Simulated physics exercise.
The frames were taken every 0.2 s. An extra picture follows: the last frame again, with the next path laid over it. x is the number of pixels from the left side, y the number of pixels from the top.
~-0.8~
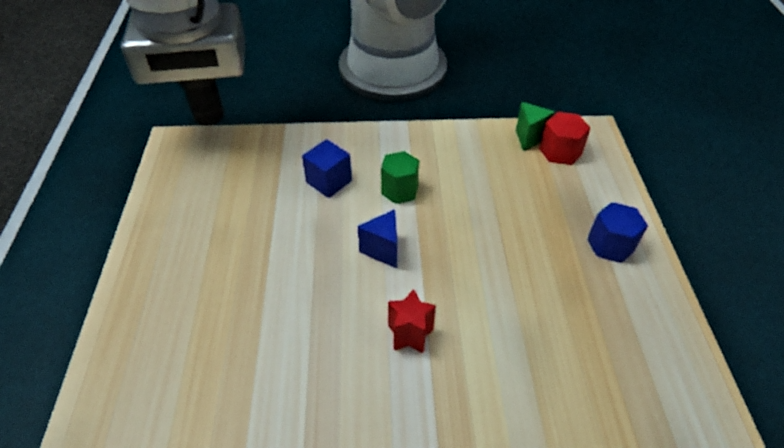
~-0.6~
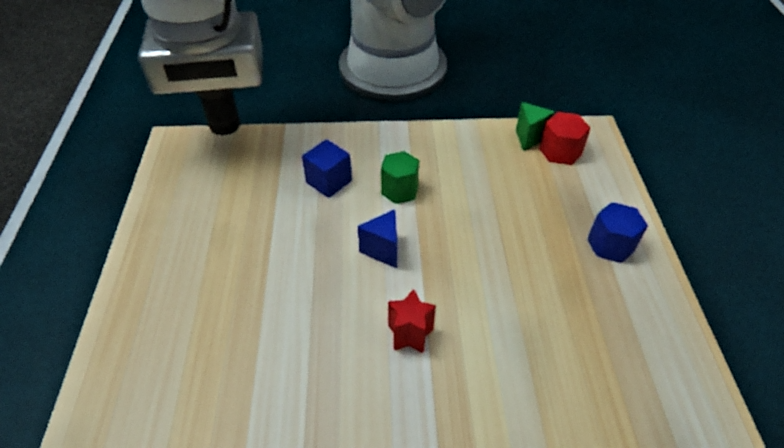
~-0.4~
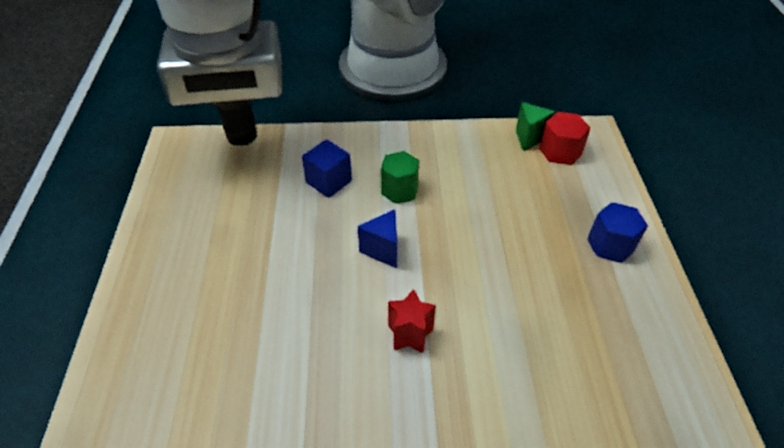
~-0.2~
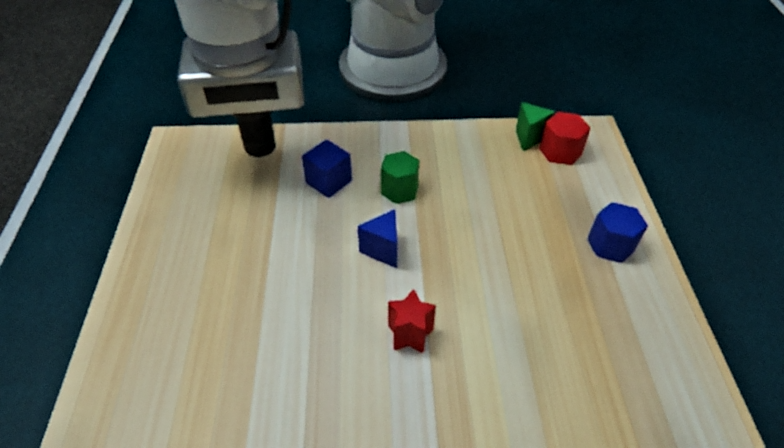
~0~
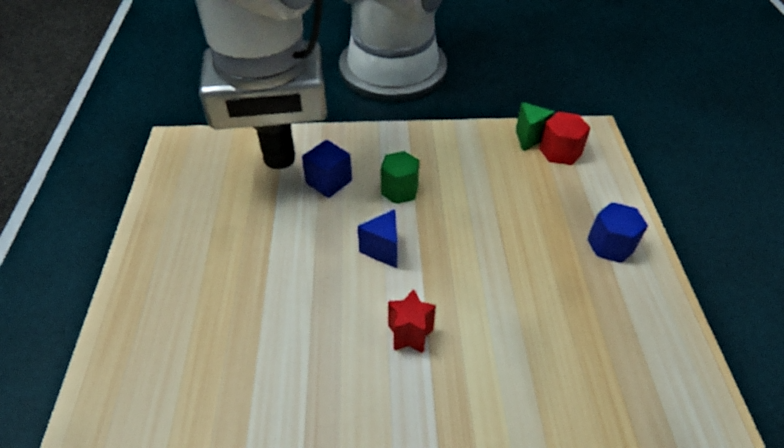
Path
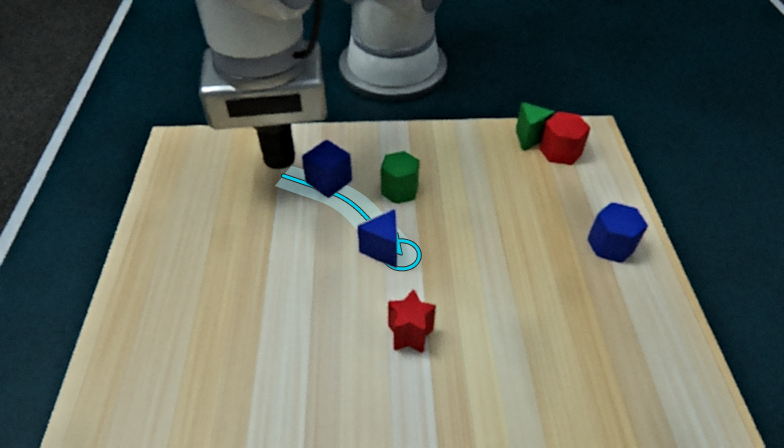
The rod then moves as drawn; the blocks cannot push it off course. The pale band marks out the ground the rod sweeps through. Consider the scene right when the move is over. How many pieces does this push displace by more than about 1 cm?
Moved: More than two.
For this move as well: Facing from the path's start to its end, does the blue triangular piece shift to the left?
No, that is not what happens.
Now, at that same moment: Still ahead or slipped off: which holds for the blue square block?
It is off to the side or behind.
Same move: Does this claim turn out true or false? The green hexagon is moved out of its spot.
That statement is accurate.
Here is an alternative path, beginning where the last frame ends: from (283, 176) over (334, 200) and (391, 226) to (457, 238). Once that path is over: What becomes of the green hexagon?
Moved away.
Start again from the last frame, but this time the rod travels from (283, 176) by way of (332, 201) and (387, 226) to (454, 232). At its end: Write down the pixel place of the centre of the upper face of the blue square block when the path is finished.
In the picture, it is at (365, 161).
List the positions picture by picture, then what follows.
Tip of the rod (209, 117), middles of tops, blue square block (326, 154), blue triangular piece (383, 225), green hexagon (400, 163), red star block (411, 310), in the first frame.
Rod (225, 127), nothing pushed, in the second frame.
Rod (242, 137), nothing pushed, in the third frame.
Rod (261, 148), nothing pushed, in the fourth frame.
Rod (280, 159), blue square block (326, 154), blue triangular piece (383, 225), green hexagon (400, 163), red star block (411, 310), in the fifth frame.
The line goes from (283, 176) by way of (351, 203) to (402, 255).
The first path, step by step. One third of the way, rod (328, 175); blue square block (361, 157), turned 50° anticlockwise.
Two thirds of the way, rod (367, 203); blue square block (379, 162), turned 85° anticlockwise; green hexagon (423, 159).
At the end, rod (402, 239); blue square block (379, 162), turned 85° anticlockwise; blue triangular piece (398, 254), turned 45° clockwise; green hexagon (423, 159); red star block unmoved.
